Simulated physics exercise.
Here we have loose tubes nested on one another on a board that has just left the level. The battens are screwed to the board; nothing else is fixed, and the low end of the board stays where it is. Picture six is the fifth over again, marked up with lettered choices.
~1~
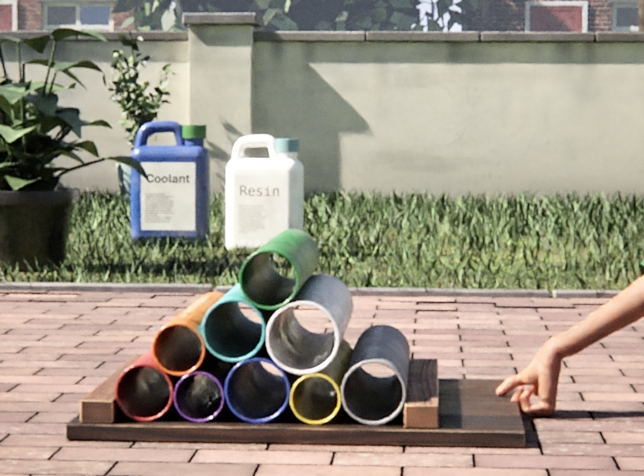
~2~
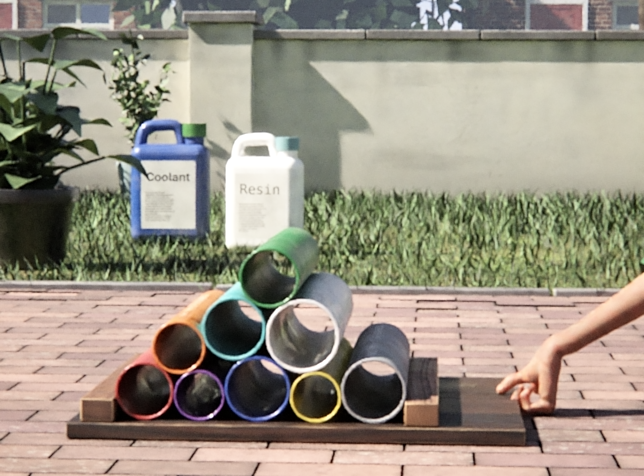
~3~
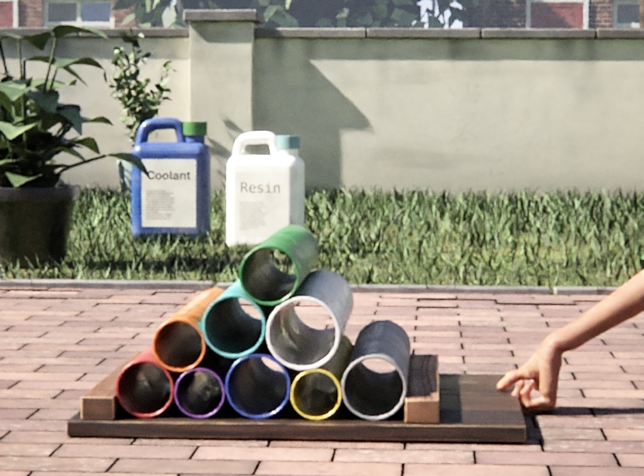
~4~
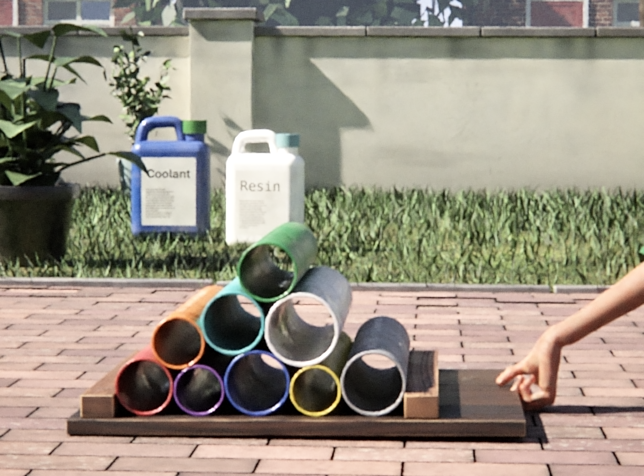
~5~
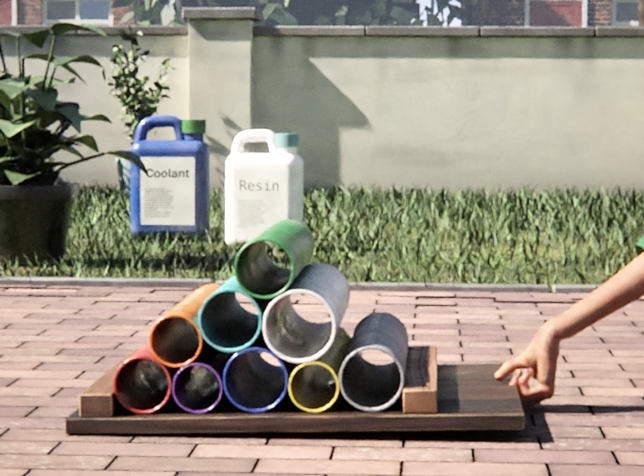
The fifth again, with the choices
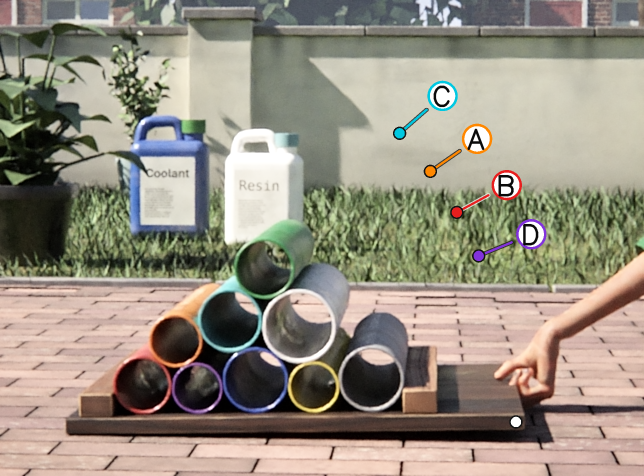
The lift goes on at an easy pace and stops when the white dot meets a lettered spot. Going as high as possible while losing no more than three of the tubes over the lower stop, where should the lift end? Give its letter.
The last mark within the limit is A.
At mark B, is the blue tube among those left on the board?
Yes.
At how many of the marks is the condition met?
The number is three.
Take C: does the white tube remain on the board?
No, with C.
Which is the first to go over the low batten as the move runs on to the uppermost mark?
First is the orange one.
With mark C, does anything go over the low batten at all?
Yes, at C.
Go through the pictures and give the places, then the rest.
In the first frame, turquoise tube (234, 330); green tube (270, 280); board (306, 396).
In the second frame, board (307, 395); red tube (145, 391).
In the third frame, board (307, 392); grey tube (374, 388); orange tube (180, 345).
In the fourth frame, board (307, 389); red tube (144, 386); purple tube (199, 390).
In the fifth frame, board (305, 385); red tube (143, 385); purple tube (197, 388).
On the marked copy, A at (430, 171); B at (457, 212); C at (400, 134); D at (479, 256); the white dot at (516, 422).
Following A. Soon after the start, board at 20°.
Later, board at 35°.
In the end, board at 35°, three over the low batten (orange, turquoise, green).
As for the rest, B three over the low batten (orange, turquoise, green); C four over the low batten (orange, white, turquoise, green); D none over the low batten.
